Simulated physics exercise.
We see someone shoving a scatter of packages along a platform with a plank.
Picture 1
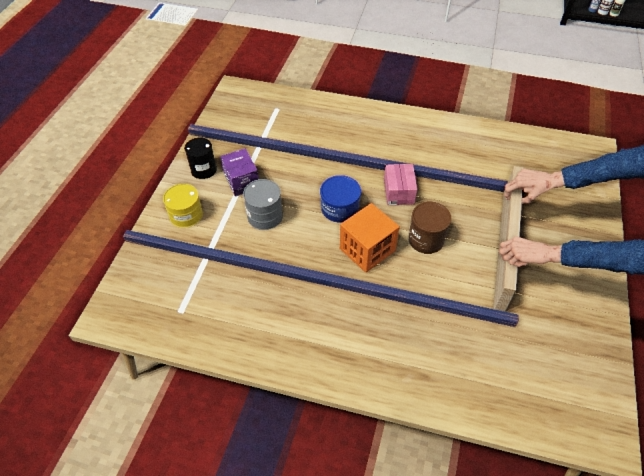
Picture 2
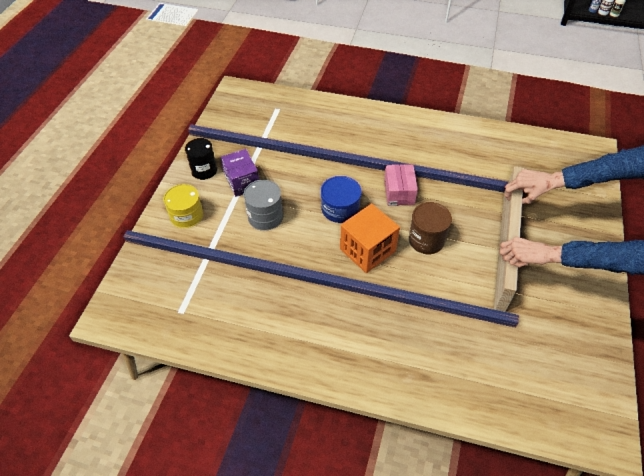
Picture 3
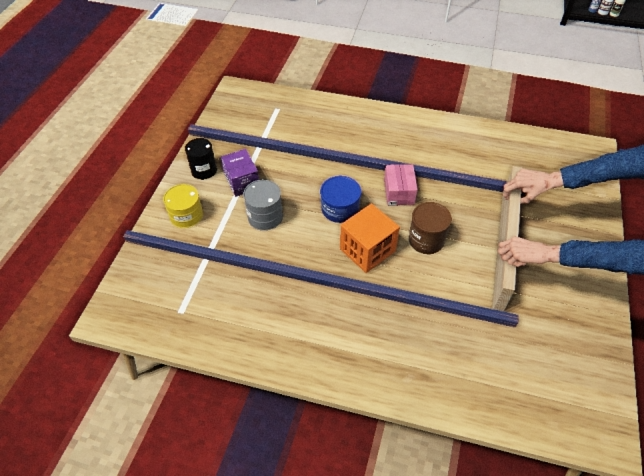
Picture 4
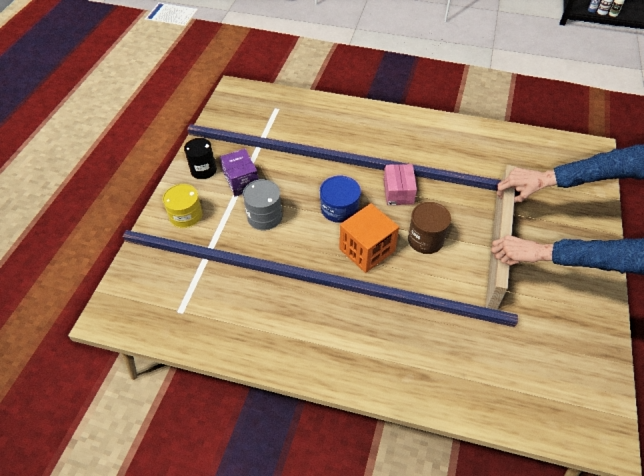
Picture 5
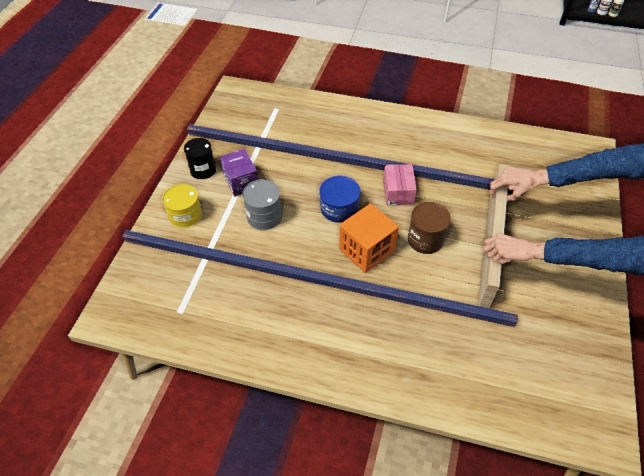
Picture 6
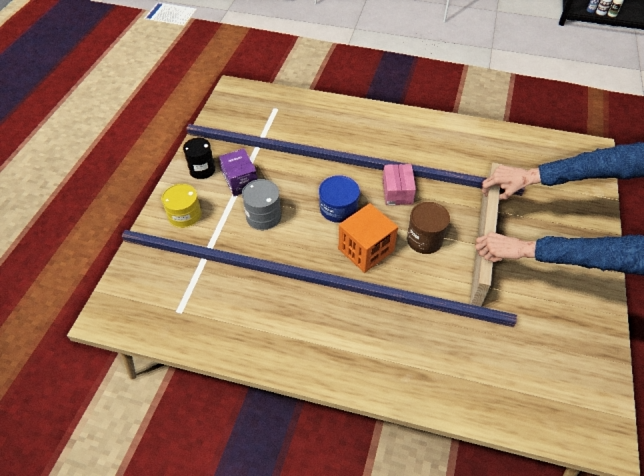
On a wooden table, two hands held a plank upright between blue rails and, after barely moving at first, slid it slightly left toward a scatter of colourful canisters and boxes, which stayed put.
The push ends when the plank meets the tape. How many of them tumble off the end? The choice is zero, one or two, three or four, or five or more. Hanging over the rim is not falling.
Here the number that fall off is one or two.
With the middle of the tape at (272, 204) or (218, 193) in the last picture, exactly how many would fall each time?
The counts: 0 and 2.
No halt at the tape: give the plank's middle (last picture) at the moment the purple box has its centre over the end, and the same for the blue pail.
For the purple box at (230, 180), for the blue pail at (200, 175).
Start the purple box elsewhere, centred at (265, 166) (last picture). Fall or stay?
Then it stays on.
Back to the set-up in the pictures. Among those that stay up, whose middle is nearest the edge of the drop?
The purple box ends nearest.
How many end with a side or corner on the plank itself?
In contact: 3.
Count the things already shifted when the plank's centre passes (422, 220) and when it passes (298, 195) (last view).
First 1, then 6.
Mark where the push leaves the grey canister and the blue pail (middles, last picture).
The grey canister stops around (182, 186); the blue pail around (200, 161).
Early on, none off yet; black canister at rest near (200, 159); yellow canister at rest near (182, 206); purple box at rest near (239, 173).
A while later, none off yet; black canister travelled a little near (187, 156); yellow canister at rest near (182, 206); purple box travelled about its own width near (210, 170).
Finally, the number that fall off is one or two; lost, black canister.
